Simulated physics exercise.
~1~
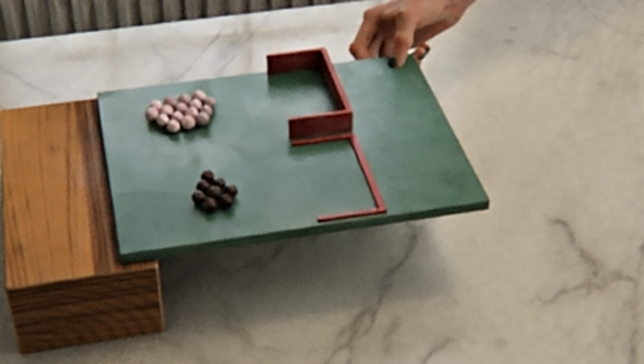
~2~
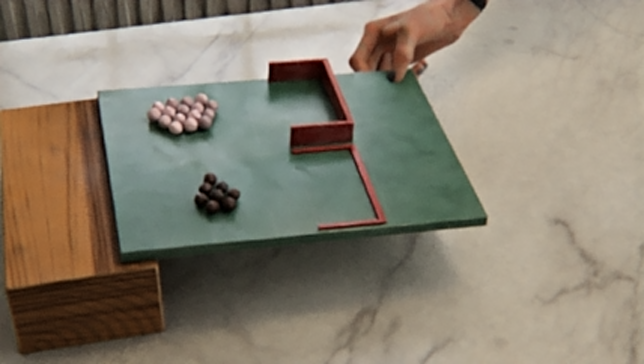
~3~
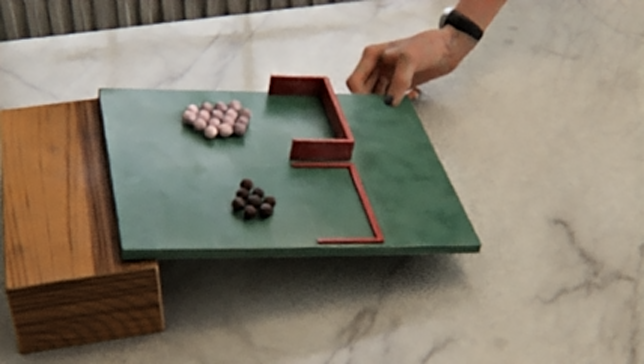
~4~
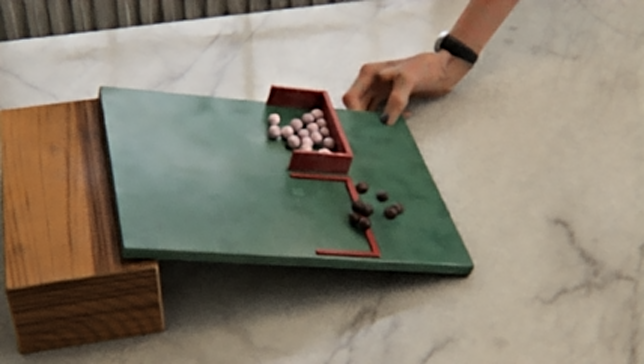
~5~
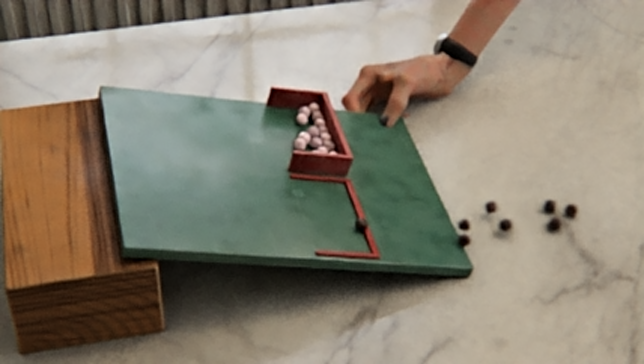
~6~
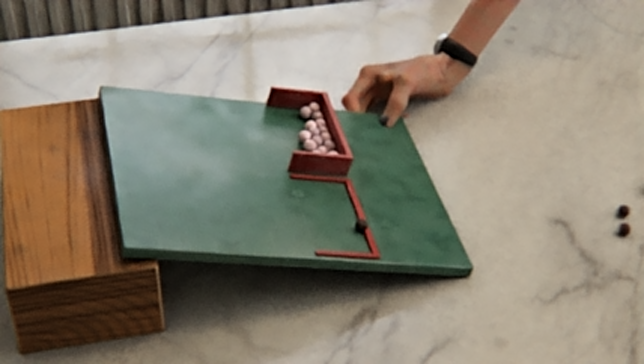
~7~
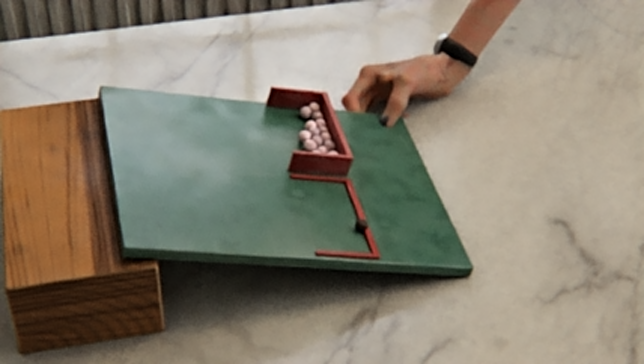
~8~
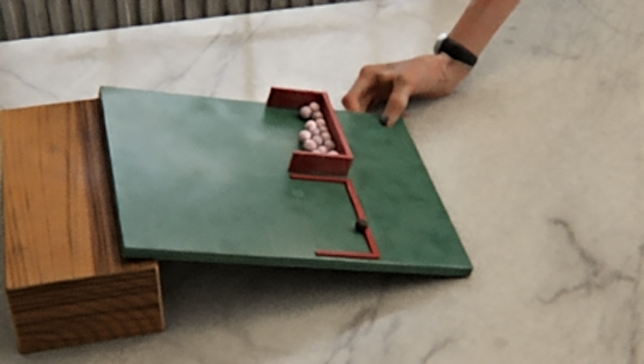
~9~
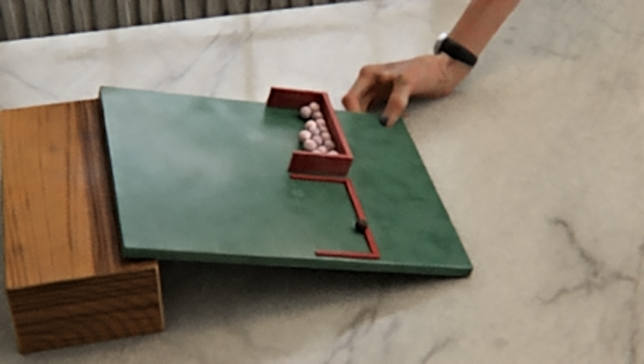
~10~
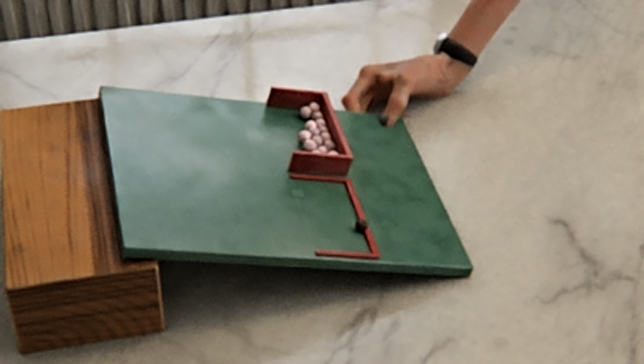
Hand lowering one end of a green board, pink balls rolling into a red barrier while most dark balls roll off.
